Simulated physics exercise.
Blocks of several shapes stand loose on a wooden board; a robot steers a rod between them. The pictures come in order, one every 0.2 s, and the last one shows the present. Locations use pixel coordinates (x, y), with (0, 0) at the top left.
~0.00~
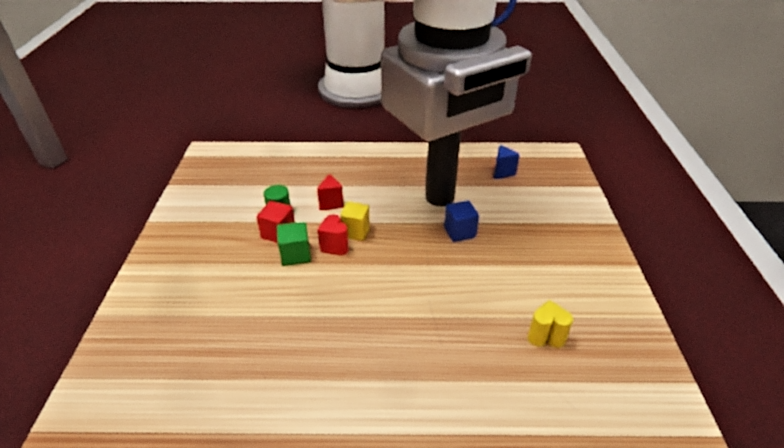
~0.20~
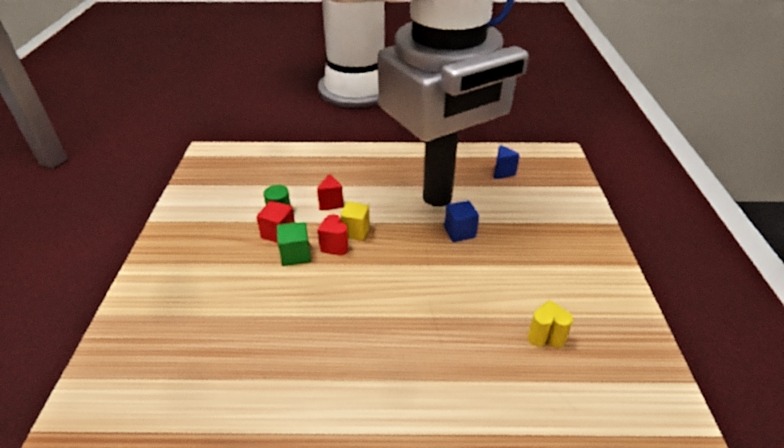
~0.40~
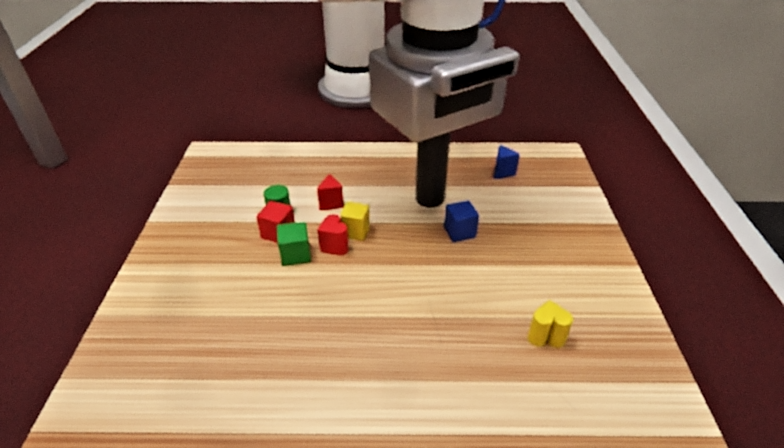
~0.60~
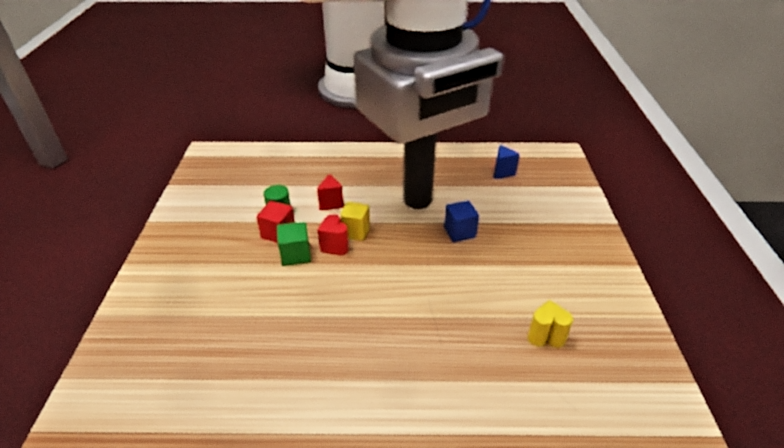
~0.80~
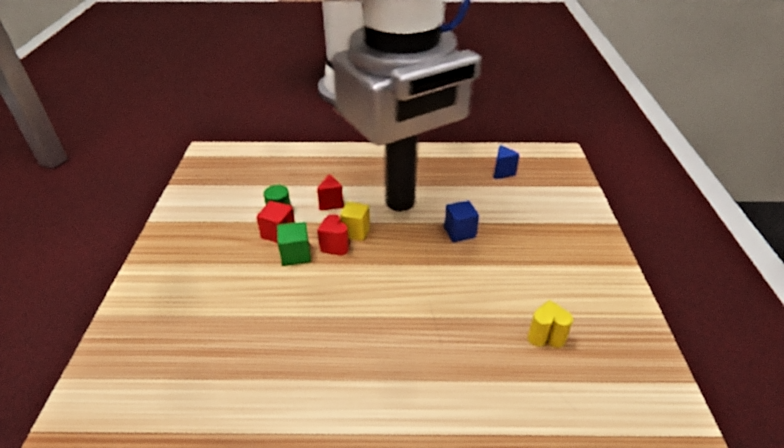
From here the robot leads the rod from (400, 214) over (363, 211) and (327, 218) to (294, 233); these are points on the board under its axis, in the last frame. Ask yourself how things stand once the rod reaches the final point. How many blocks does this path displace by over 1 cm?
My count: 2.
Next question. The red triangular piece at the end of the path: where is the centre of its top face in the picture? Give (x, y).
Somewhere near (313, 181).
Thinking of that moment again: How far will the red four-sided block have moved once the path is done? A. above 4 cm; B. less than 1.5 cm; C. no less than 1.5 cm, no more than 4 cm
My pick is C.
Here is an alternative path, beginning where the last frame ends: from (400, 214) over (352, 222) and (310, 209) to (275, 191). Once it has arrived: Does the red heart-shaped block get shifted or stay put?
It shifts position.
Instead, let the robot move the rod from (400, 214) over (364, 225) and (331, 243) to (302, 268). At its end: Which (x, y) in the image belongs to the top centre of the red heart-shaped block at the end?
It is going to be at (277, 267).
What follows on the original path. One third of the way, rod (362, 200); nothing pushed yet.
Two thirds of the way, rod (325, 206); red triangular piece (314, 181), turned 65° clockwise.
At the end, rod (292, 221); red four-sided block (255, 217), turned 15° clockwise; red triangular piece (313, 181), turned 70° clockwise; yellow four-sided block not moved.
